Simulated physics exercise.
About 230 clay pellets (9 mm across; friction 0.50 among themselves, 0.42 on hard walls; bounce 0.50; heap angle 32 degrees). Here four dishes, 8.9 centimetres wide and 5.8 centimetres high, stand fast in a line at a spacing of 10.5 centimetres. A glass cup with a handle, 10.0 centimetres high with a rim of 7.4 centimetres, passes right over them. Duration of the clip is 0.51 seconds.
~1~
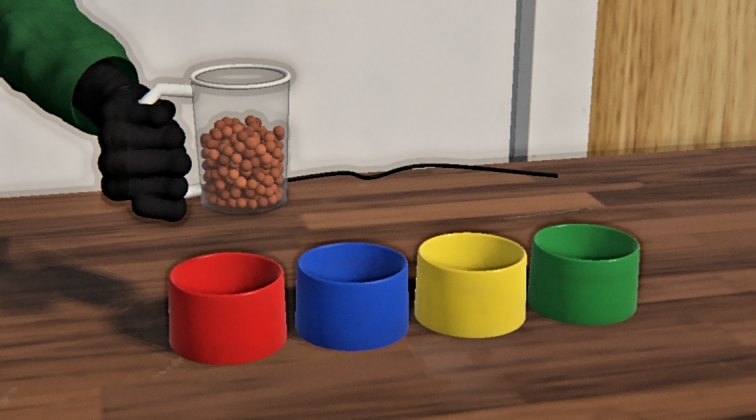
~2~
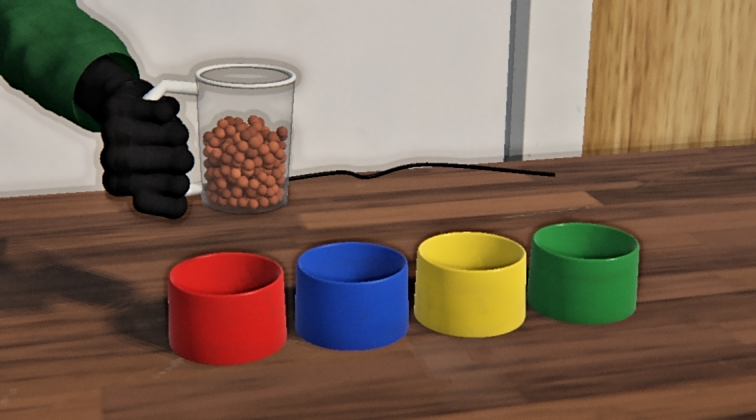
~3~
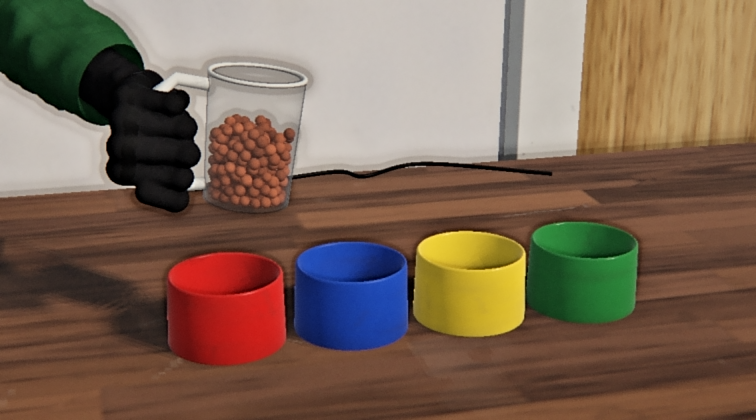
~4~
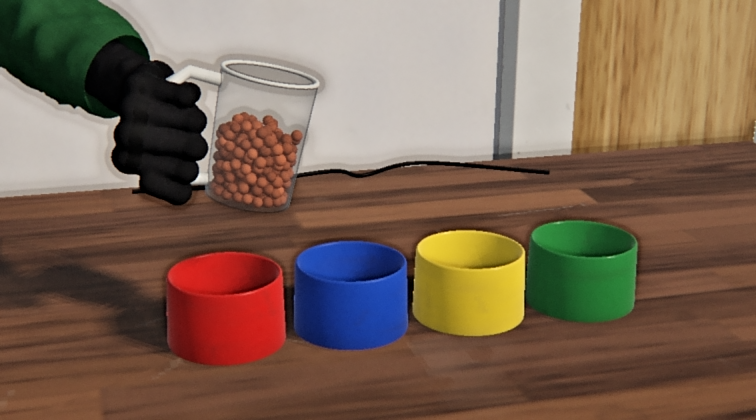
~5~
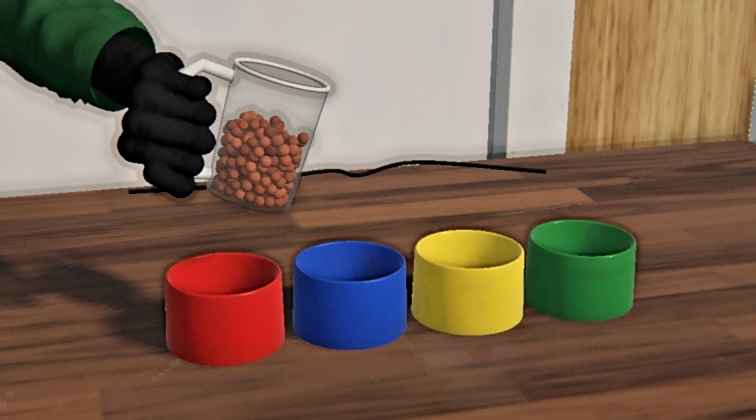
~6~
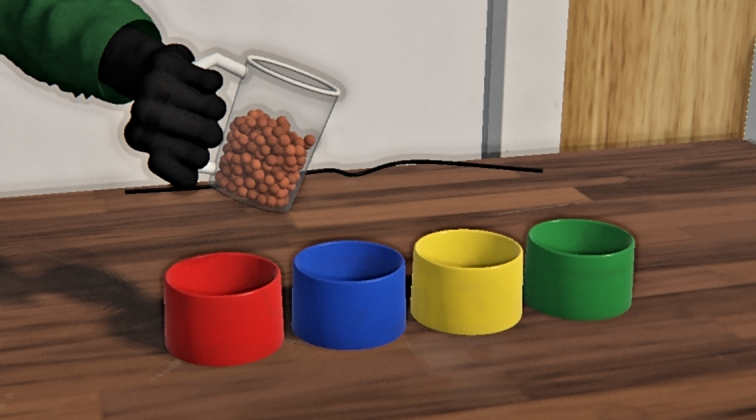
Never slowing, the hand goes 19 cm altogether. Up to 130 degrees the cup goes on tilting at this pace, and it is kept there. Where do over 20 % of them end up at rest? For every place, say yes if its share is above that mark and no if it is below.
Red: No, blue: No, green: No, yellow: Yes, counter: No.
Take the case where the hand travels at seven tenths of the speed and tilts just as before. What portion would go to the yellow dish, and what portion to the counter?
Shares: Yellow 90, counter 10.
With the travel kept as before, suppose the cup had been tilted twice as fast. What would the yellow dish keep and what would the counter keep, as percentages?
Yellow 30, counter 50.
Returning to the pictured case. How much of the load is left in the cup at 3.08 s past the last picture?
Estimate: Some 0 %.
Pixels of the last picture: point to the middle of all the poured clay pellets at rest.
Somewhere around (478, 284) in the final frame.
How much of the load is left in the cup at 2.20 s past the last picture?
About 15 percent of the load.
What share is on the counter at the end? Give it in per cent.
I'd reckon around 0 per cent.
Then, 1.32 s after the last picture, tilt 85 degrees; cup holds 100 %.
Then, 2.20 s after the last picture, tilt 127 degrees; cup holds 15 %, yellow 80 %.
Then, 3.08 s after the last picture, tilt 130 degrees; cup holds 0 %, yellow 95 %.
In the end, red 0 %, blue 0 %, green 0 %, yellow 95 %, counter 0 %.
